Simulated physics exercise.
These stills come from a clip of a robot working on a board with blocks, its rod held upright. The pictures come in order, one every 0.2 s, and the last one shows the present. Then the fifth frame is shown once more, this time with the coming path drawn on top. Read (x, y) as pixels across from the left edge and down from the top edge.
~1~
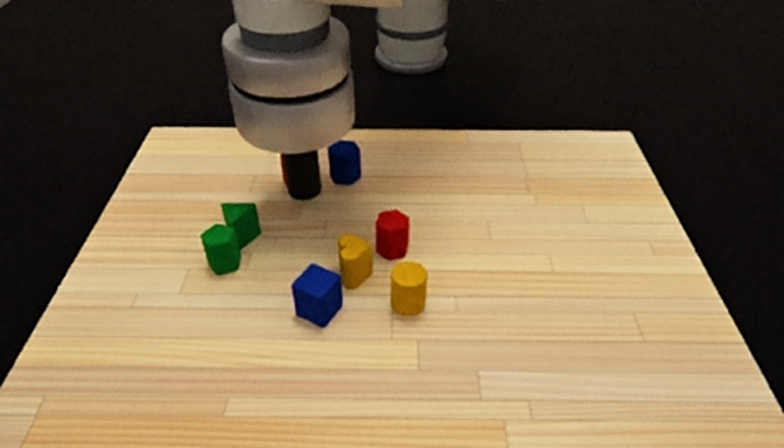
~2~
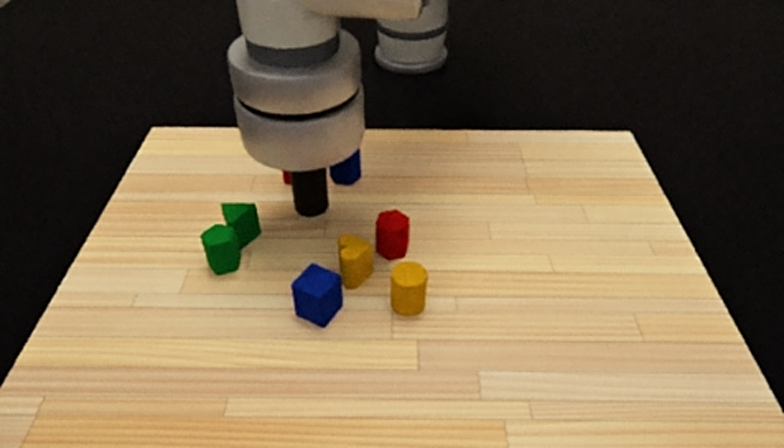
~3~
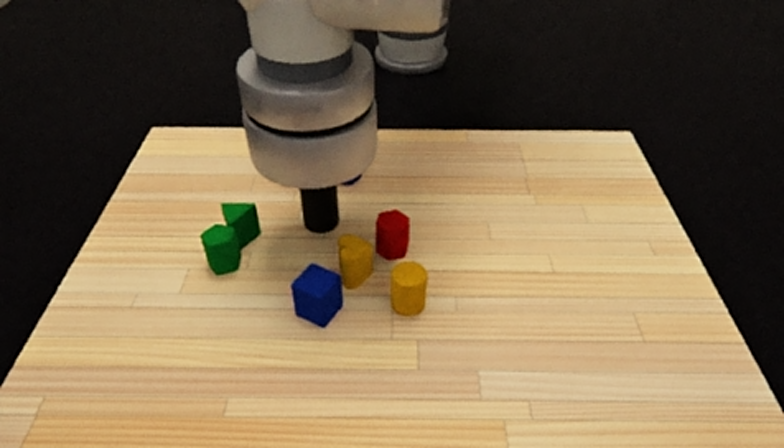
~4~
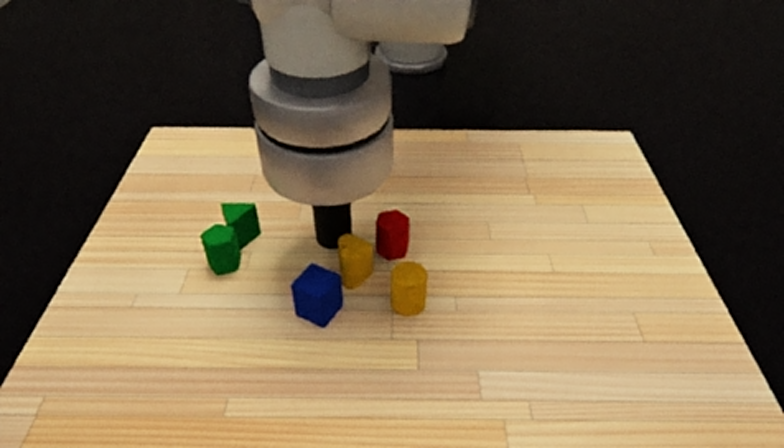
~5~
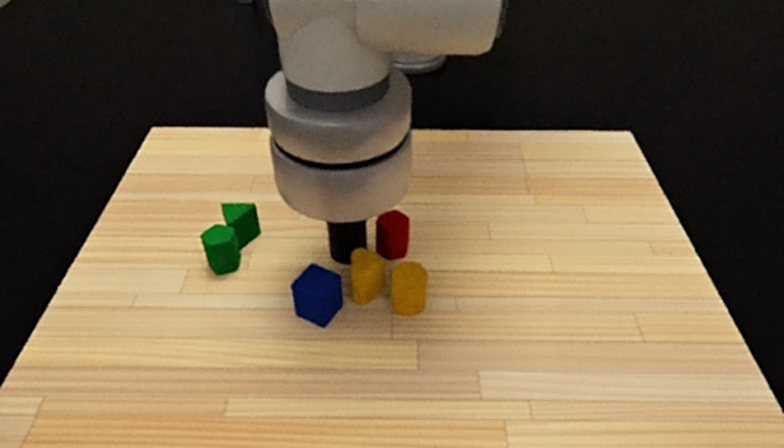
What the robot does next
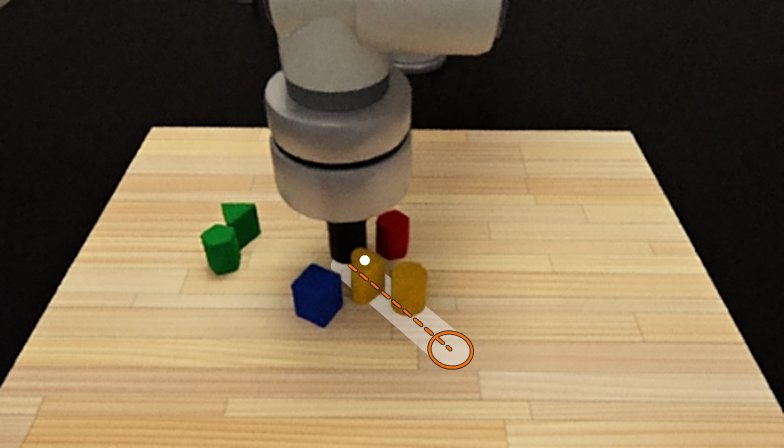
A robot arm with a black rod moved forward and slightly right over a wooden board of colored blocks, then nudged the yellow heart a little toward the yellow round block.
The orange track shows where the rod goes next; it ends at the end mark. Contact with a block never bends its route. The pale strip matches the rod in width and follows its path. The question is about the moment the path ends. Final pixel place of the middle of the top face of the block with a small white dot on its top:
It is going to be at (399, 315).
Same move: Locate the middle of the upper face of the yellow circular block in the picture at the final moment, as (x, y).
Near (491, 307).
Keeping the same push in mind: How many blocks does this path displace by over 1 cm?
The number of blocks that move over 1 cm is two.
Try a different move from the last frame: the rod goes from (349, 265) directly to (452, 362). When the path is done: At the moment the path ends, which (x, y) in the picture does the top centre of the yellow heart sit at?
In the picture, it is at (401, 326).
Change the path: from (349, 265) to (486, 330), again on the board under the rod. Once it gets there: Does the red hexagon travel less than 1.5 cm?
Final answer: Yes.
The line goes from (349, 265) directly to (451, 350); the dot is on the yellow heart.
The first path, step by step. One third of the way, rod at (381, 277); yellow heart at (383, 291), turned 45° clockwise; yellow circular block at (415, 276).
Two thirds of the way, rod at (416, 306); yellow heart at (396, 312); yellow circular block at (457, 295).
At the end, rod at (452, 336); yellow heart at (399, 315), turned 150° clockwise; red hexagon unmoved; yellow circular block at (491, 307).
